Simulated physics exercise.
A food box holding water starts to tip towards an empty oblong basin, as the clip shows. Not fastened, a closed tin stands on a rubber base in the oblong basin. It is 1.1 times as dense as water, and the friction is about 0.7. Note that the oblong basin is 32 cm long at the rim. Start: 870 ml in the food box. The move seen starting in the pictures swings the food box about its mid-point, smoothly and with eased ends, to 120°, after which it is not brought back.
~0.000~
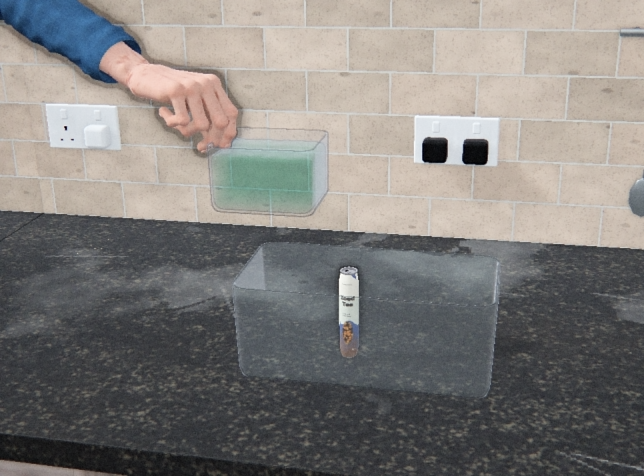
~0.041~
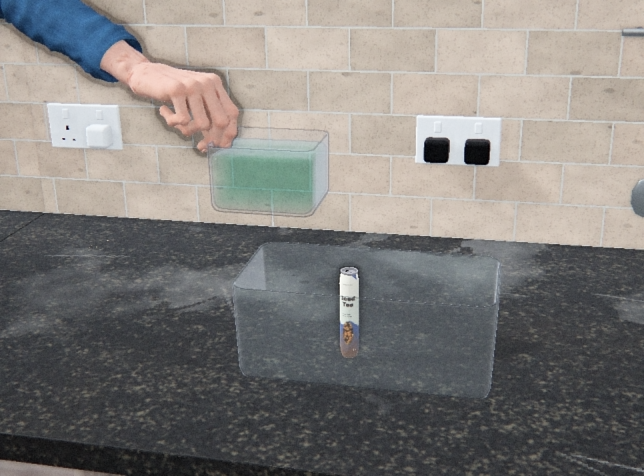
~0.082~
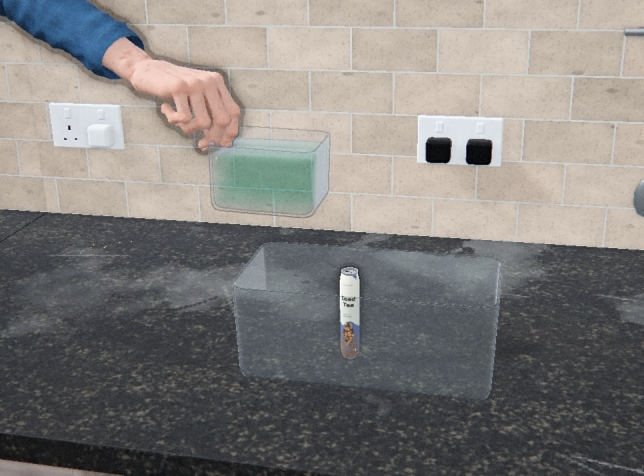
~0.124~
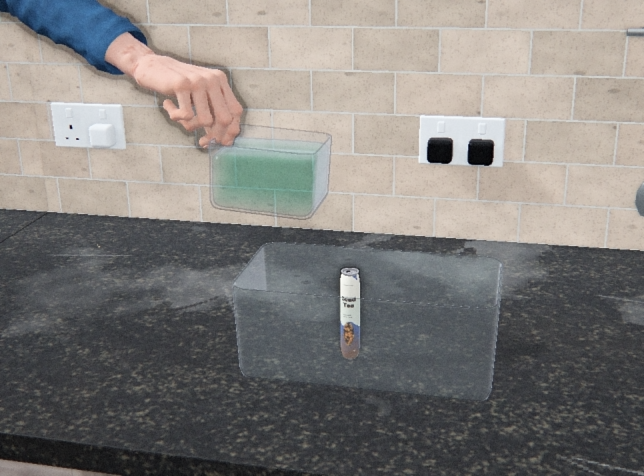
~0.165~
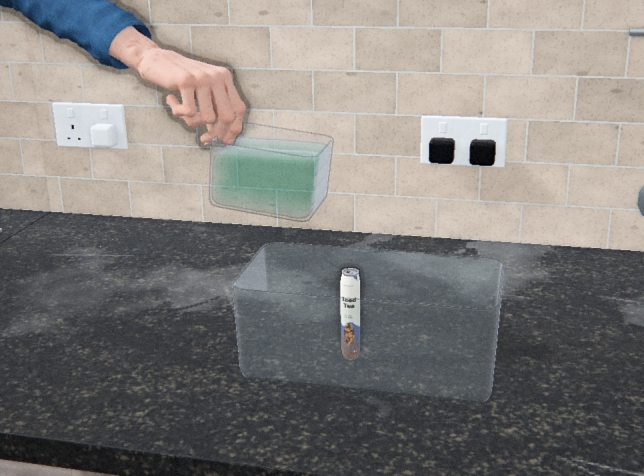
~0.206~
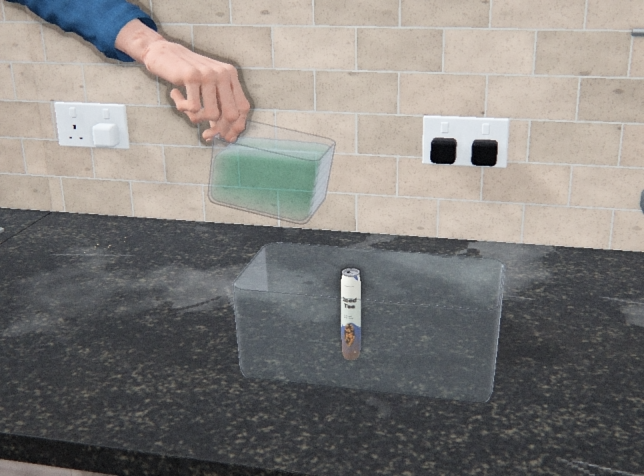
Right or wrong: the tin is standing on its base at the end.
Right, it is standing.
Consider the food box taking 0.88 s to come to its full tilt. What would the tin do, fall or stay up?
Then it holds its balance.
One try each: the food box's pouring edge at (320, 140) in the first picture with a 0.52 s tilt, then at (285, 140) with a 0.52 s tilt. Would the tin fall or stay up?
First it stays on its base; then it tips over.
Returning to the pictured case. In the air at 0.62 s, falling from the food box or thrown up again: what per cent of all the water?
At that moment, about 32 percent.
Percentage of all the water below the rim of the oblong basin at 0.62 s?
About 14 per cent.
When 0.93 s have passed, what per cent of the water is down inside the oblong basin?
I'd say roughly 86 in a hundred of it.
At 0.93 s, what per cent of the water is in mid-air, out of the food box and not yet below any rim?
About 6 per cent.
After 0.62 s the tilt is 73° and 53 per cent is still to pour; the tin stands where it began.
After 0.93 s the tilt is 113° and 7 per cent is still to pour; the tin stands where it began.
After 1.24 s the tilt is 120° and 0 per cent is still to pour; the tin stands where it began.
After 1.59 s the tilt is 120° and 0 per cent is still to pour; the tin stands where it began.
In the end the tin stands where it began.
